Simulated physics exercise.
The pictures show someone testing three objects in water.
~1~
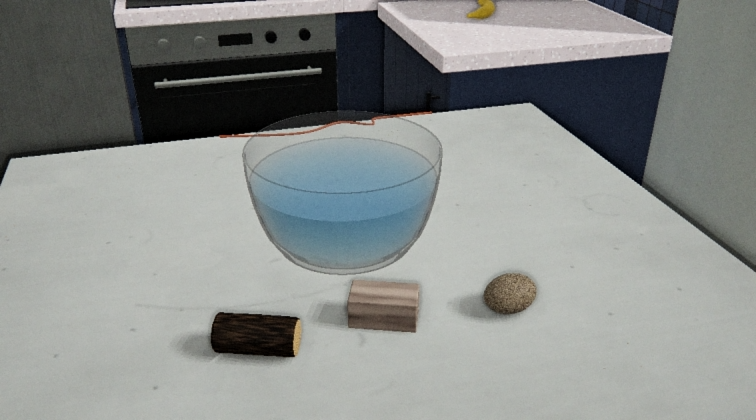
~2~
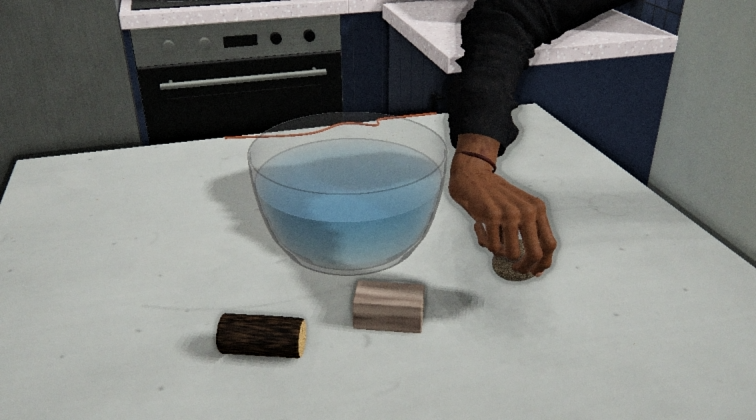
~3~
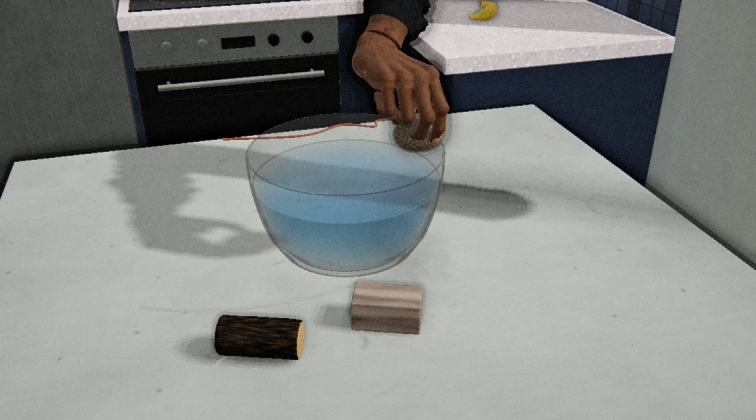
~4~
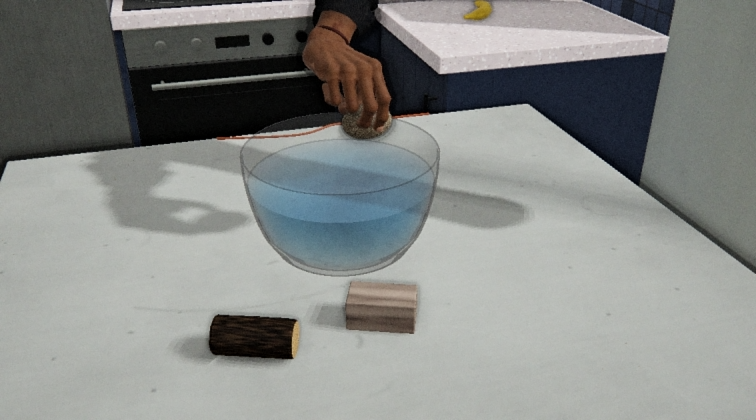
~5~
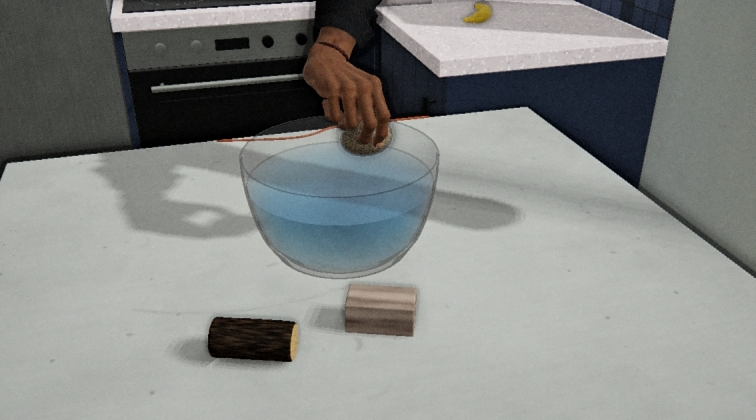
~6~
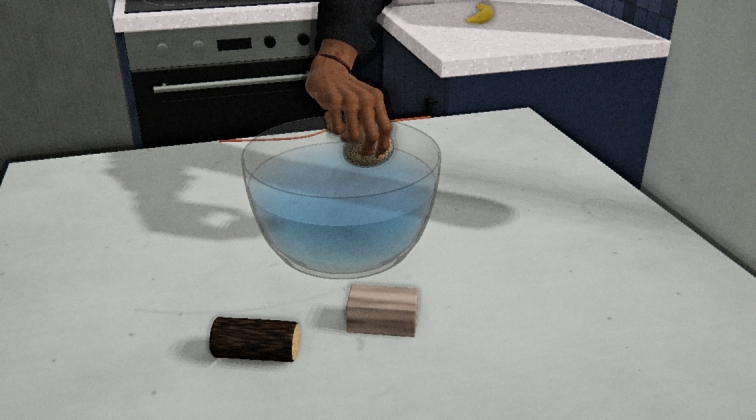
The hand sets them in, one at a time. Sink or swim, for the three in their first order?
Left floats; middle floats; right sinks.
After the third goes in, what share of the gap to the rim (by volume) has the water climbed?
Some 12 per cent.
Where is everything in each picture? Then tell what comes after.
In the first picture, the row from the left; piece of branch (257, 334); wooden block (384, 305); stone (510, 294).
In the second picture, a hand picks up the stone; stone (519, 260); wooden block (389, 306).
In the third picture, it is carried over; stone (420, 133); piece of branch (260, 337).
In the fourth picture, it is above the clear tub; stone (367, 121); wooden block (382, 307).
In the fifth picture, it comes down; stone (367, 137); piece of branch (254, 339).
In the sixth picture, it is just over the surface; piece of branch (256, 339); wooden block (383, 310); stone (368, 149).
Soon after, the stone goes to the bottom.
Later, the wooden block floats.
In the end, the piece of branch floats; afloat, piece of branch and wooden block.
